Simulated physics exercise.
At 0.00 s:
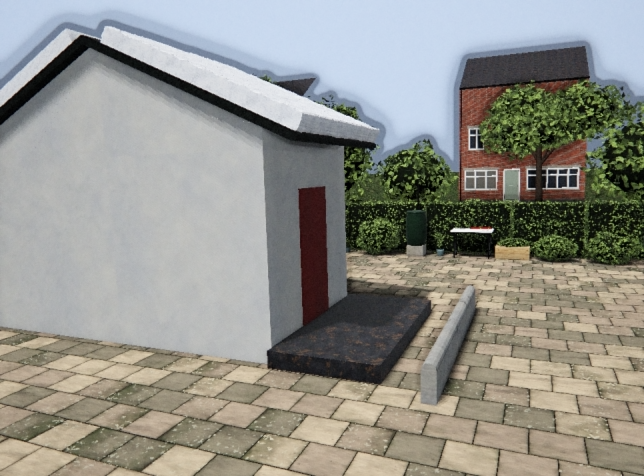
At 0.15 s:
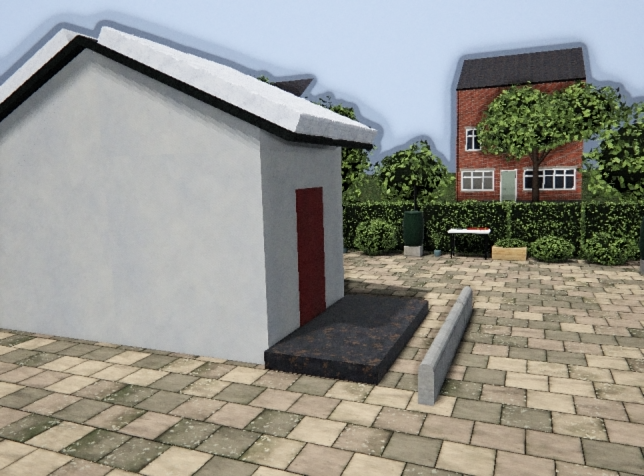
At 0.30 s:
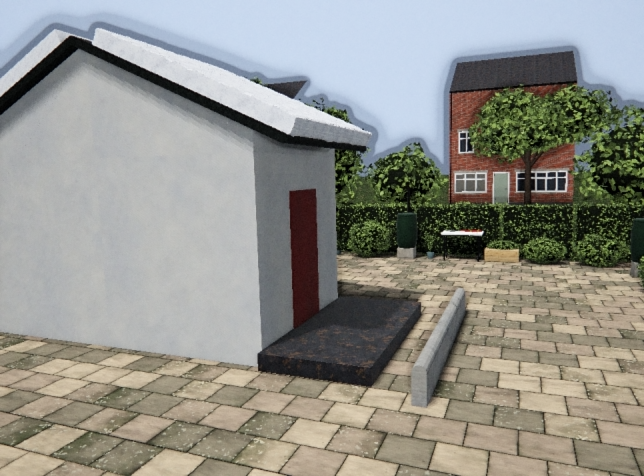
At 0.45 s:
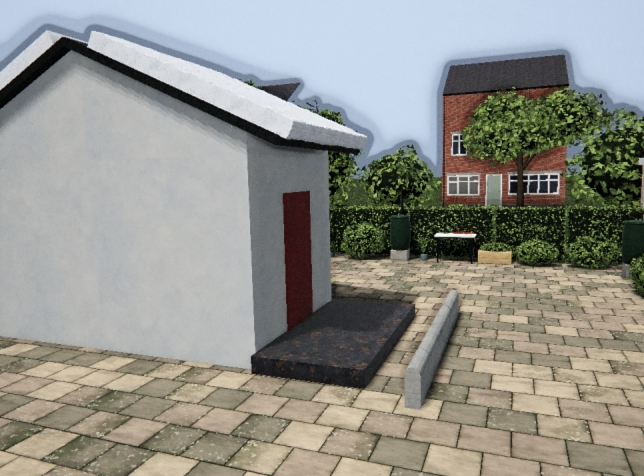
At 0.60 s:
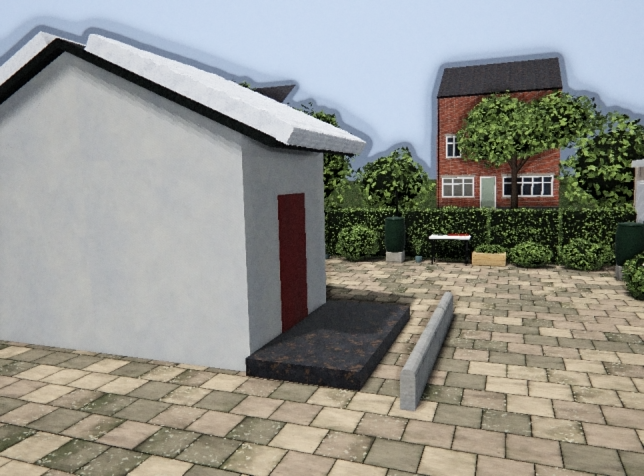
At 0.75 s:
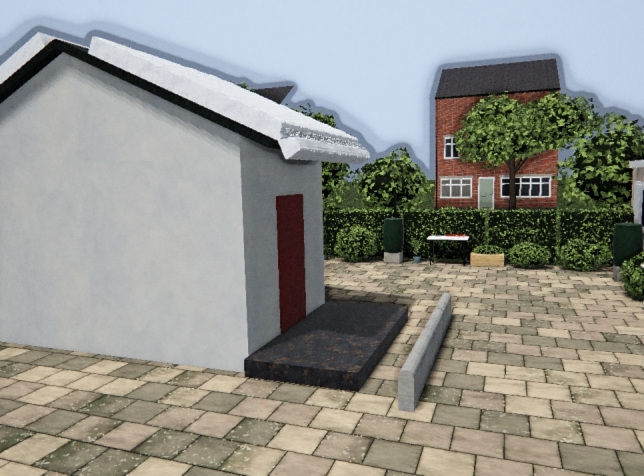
A small pale grey house with white snow on its dark-edged roof fills the left of a paved yard, seen from roughly eye height at one corner. A dark red door opens onto a dark step beside a low grey kerb, with a hedge, trees and a red-brick house behind. The view turns slightly right as the snow slides gradually down the right slope, its lower edge jutting past the eaves and cracking.
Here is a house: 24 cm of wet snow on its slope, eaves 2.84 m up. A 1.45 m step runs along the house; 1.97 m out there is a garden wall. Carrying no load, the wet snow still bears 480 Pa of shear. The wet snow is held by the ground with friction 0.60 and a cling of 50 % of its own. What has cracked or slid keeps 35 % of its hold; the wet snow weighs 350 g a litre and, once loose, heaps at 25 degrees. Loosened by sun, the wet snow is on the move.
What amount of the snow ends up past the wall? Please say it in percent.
Roughly 30 per cent ends up past it.
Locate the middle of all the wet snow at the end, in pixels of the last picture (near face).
It sits close to (403, 375) in the last view.
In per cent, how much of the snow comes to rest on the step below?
Something like 25 percent.
After 1.15 s, 93 % is still on the roof and 0 % is past the low wall.
After 1.64 s, 74 % is still on the roof and 0 % is past the low wall.
After 2.12 s, 47 % is still on the roof and 0 % is past the low wall.
After 2.60 s, 9 % is still on the roof and 3 % is past the low wall.
After 3.80 s, none is still on the roof and 30 % is past the low wall.
